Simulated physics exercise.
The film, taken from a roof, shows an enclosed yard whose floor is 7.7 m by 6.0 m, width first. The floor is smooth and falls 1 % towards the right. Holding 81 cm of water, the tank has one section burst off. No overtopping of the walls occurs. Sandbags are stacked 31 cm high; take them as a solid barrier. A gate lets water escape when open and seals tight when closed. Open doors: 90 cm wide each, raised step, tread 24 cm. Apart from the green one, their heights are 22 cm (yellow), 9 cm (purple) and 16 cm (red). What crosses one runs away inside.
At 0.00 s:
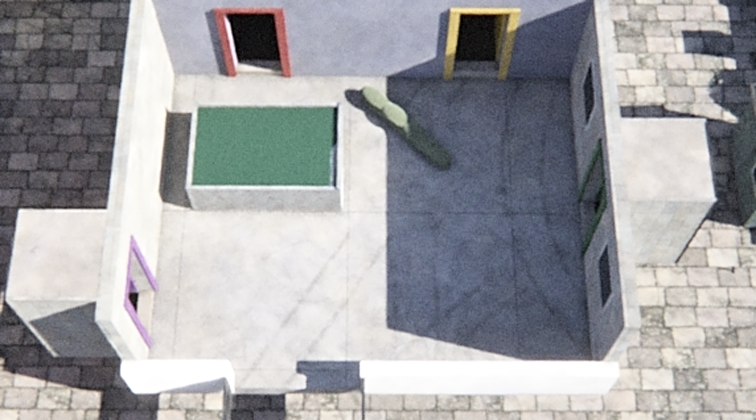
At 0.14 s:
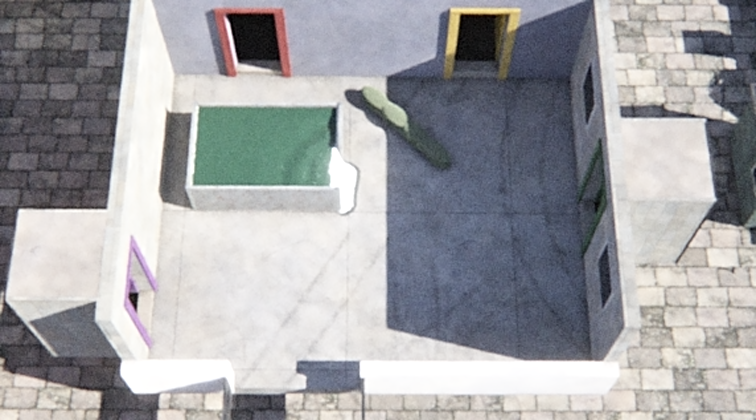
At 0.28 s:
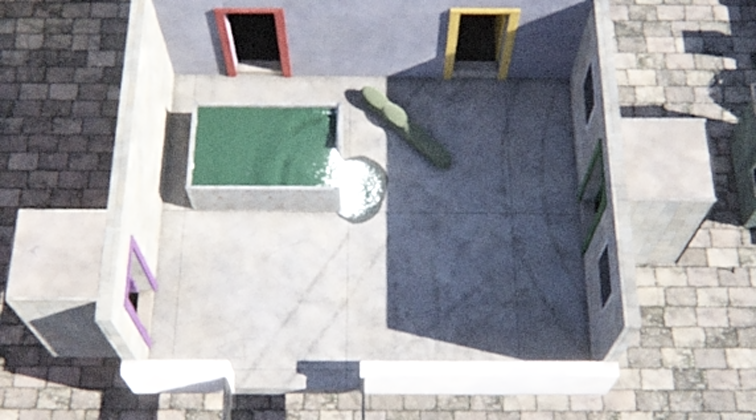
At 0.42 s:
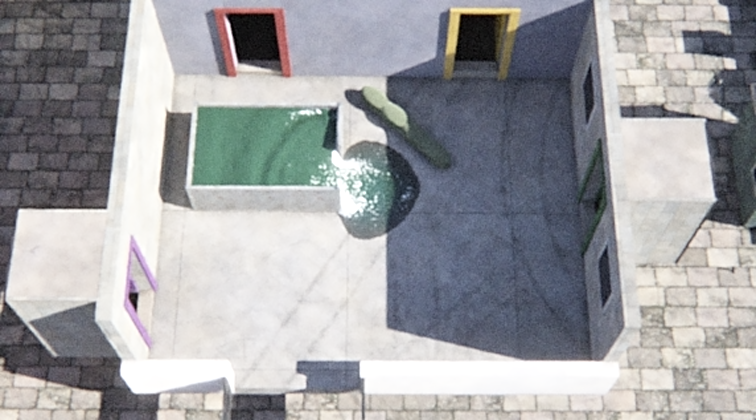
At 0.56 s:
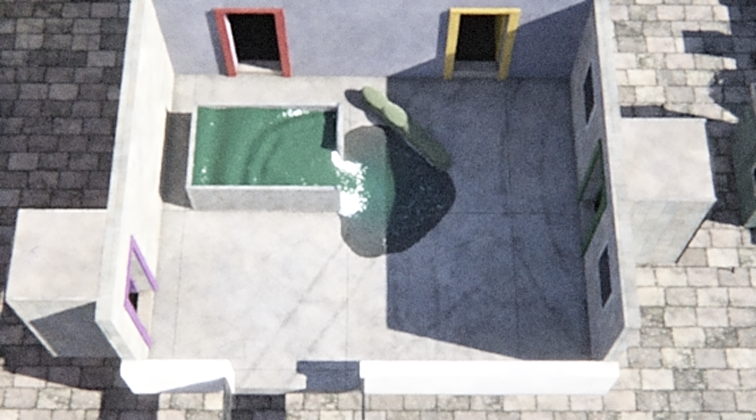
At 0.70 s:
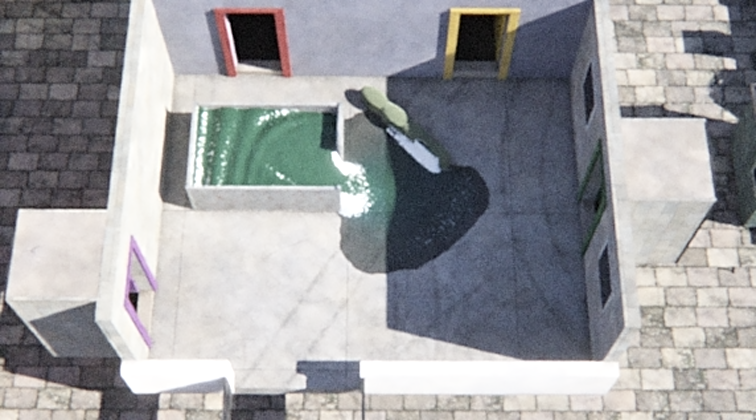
At the start, a walled yard seen from above holds a still tank of green water, with a low, rounded barrier lying nearby. Water bursts from the tank's right side, spreads across the floor in a widening pool, and reaches around the barrier while ripples cross the tank.
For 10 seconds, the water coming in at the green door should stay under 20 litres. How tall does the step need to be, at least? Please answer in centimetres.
Close to 26 cm is just enough.
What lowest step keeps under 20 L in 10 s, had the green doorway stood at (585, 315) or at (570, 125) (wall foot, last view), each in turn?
First place around 20 cm, second around 8.5 cm.
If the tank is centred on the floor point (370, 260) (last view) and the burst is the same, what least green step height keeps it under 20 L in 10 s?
About 24 cm.
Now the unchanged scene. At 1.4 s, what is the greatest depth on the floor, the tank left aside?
Max depth: About 42 cm.
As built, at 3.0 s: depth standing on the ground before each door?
In cm: Green 27, yellow 0, purple 0, red 1.
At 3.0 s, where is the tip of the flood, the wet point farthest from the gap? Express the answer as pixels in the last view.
At about (586, 376).
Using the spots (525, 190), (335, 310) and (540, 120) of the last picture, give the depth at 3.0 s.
Close to 5, 0 and 3 cm deep.
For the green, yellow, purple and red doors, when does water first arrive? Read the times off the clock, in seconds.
Arrival: Green 1.2 s, yellow 3.8 s, purple 7.5 s, red 3.2 s.
After 1.4 s water covers 30 % of the floor, deepest (42 cm) near (349, 195); 7 cm at the green door, 0 litres in over its 17 cm step.
After 3.0 s water covers 50 % of the floor, deepest (40 cm) near (586, 376); 27 cm at the green door, 74 litres in over its 17 cm step.
After 10.0 s water covers 95 % of the floor, deepest (16 cm) near (585, 366); 13 cm at the green door, 139 litres in over its 17 cm step.
At the green door as built, the water arrived by 1.2 s and peaked near 30 cm at 2.4 s.
With a step of 22 cm, 50 litres would have come in within the 10 s; with 30 cm, 4 litres. So under 20 litres takes about 26 cm.
